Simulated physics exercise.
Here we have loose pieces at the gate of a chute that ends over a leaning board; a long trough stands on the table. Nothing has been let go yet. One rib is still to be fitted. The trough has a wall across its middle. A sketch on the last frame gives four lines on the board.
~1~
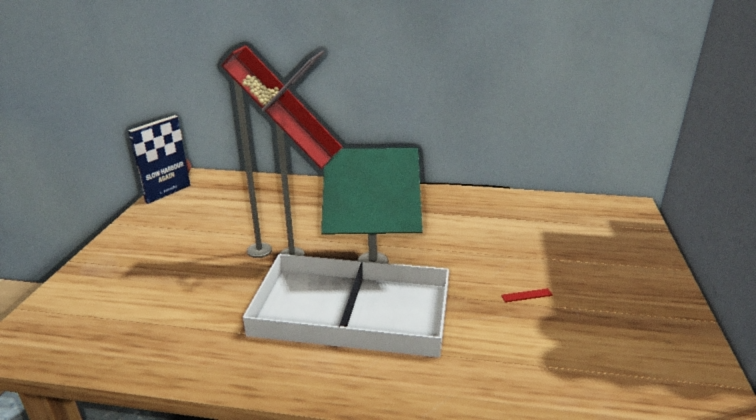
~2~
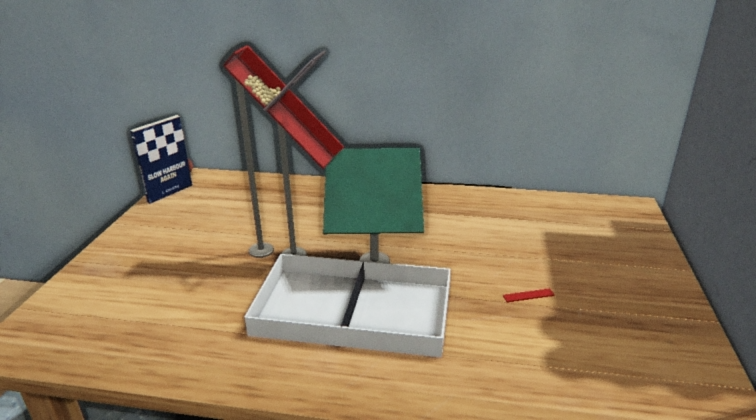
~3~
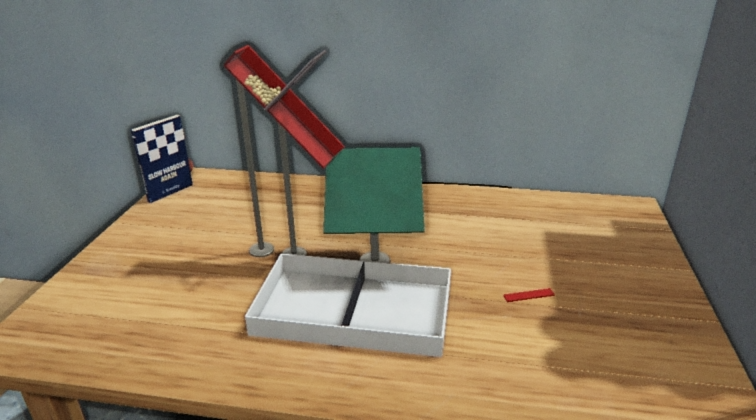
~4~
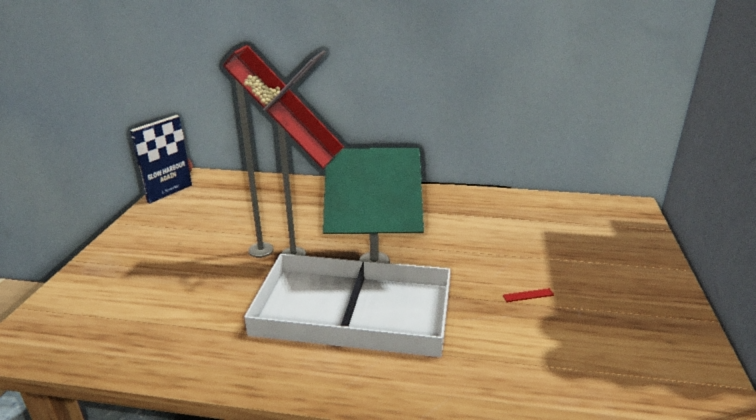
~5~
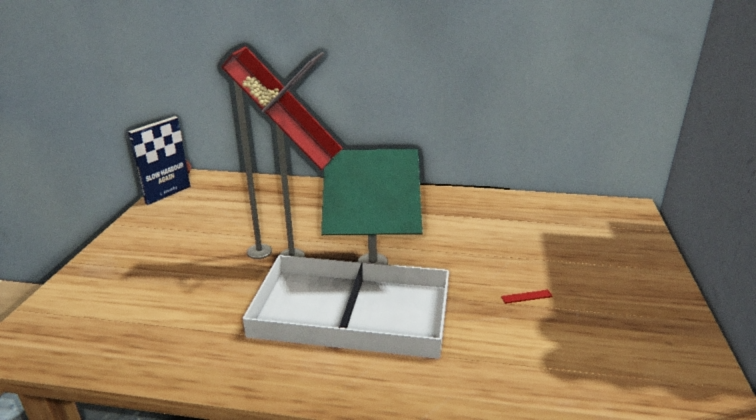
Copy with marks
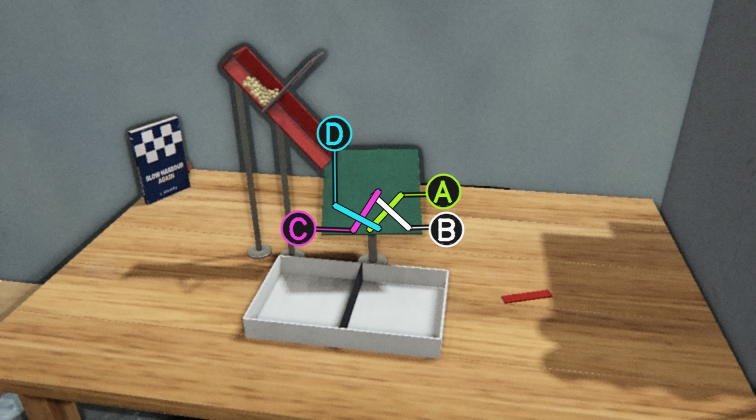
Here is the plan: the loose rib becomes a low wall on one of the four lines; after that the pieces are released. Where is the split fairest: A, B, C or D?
I would pick line A.
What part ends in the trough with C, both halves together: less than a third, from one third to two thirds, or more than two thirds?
It is more than two thirds.
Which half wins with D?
More lands on the right.
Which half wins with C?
Left.
On the marked copy, line A from (400, 195) to (369, 229); line B from (373, 195) to (408, 227); line C from (378, 191) to (353, 230); line D from (335, 205) to (378, 228).
For line A, of what is caught, roughly two thirds in the left half, roughly a third in the right.
For line B, of what is caught, about a tenth in the left half, almost all in the right.
For line C, of what is caught, almost all in the left half, about a tenth in the right.
For line D, of what is caught, not one piece in the left half, every piece in the right.
